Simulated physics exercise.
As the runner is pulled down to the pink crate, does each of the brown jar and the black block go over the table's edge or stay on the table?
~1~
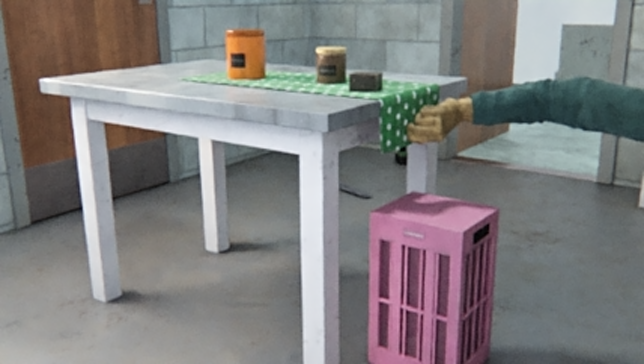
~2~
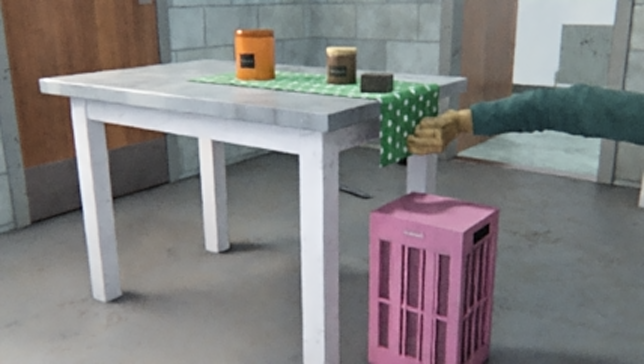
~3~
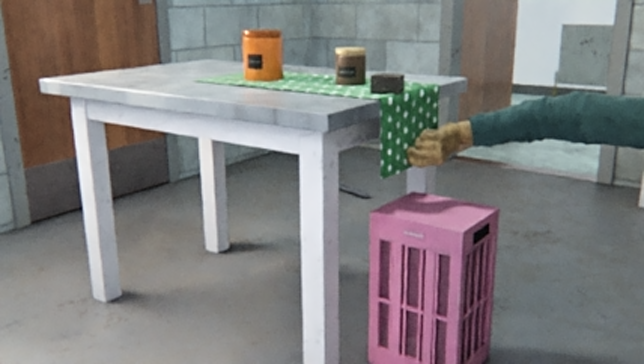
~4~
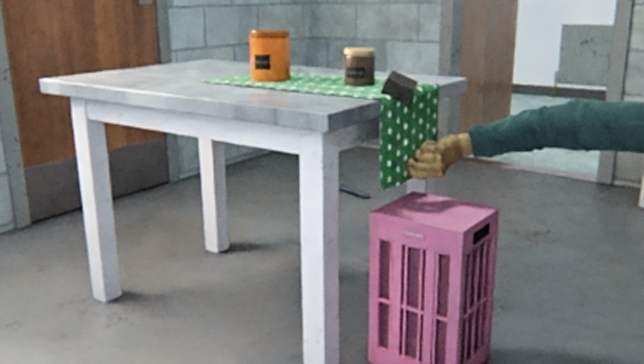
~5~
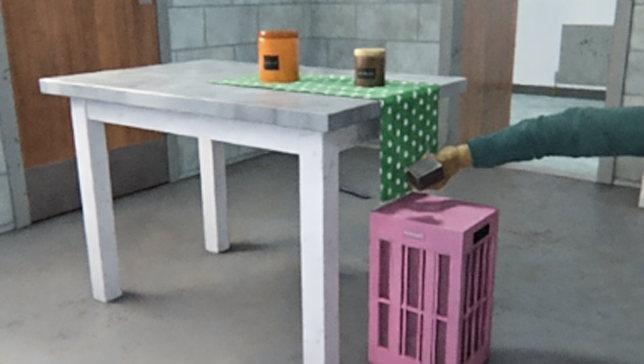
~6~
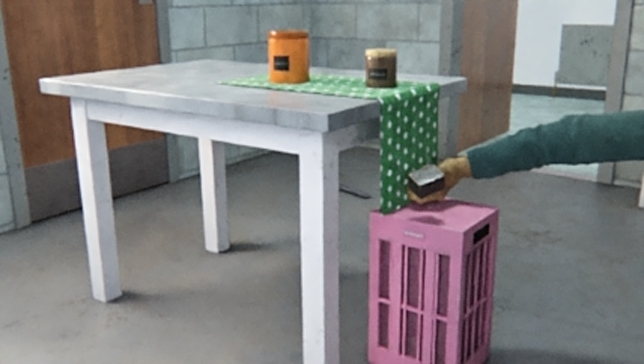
The brown jar stays on the table, while the black block goes over the edge.
In the video, a gloved hand slowly pulls the hanging end of a green dotted table runner down toward a pink crate, drawing an orange canister, a brown jar and a black block rightward. The block tips over the edge, while the jar and canister stay upright on the table.
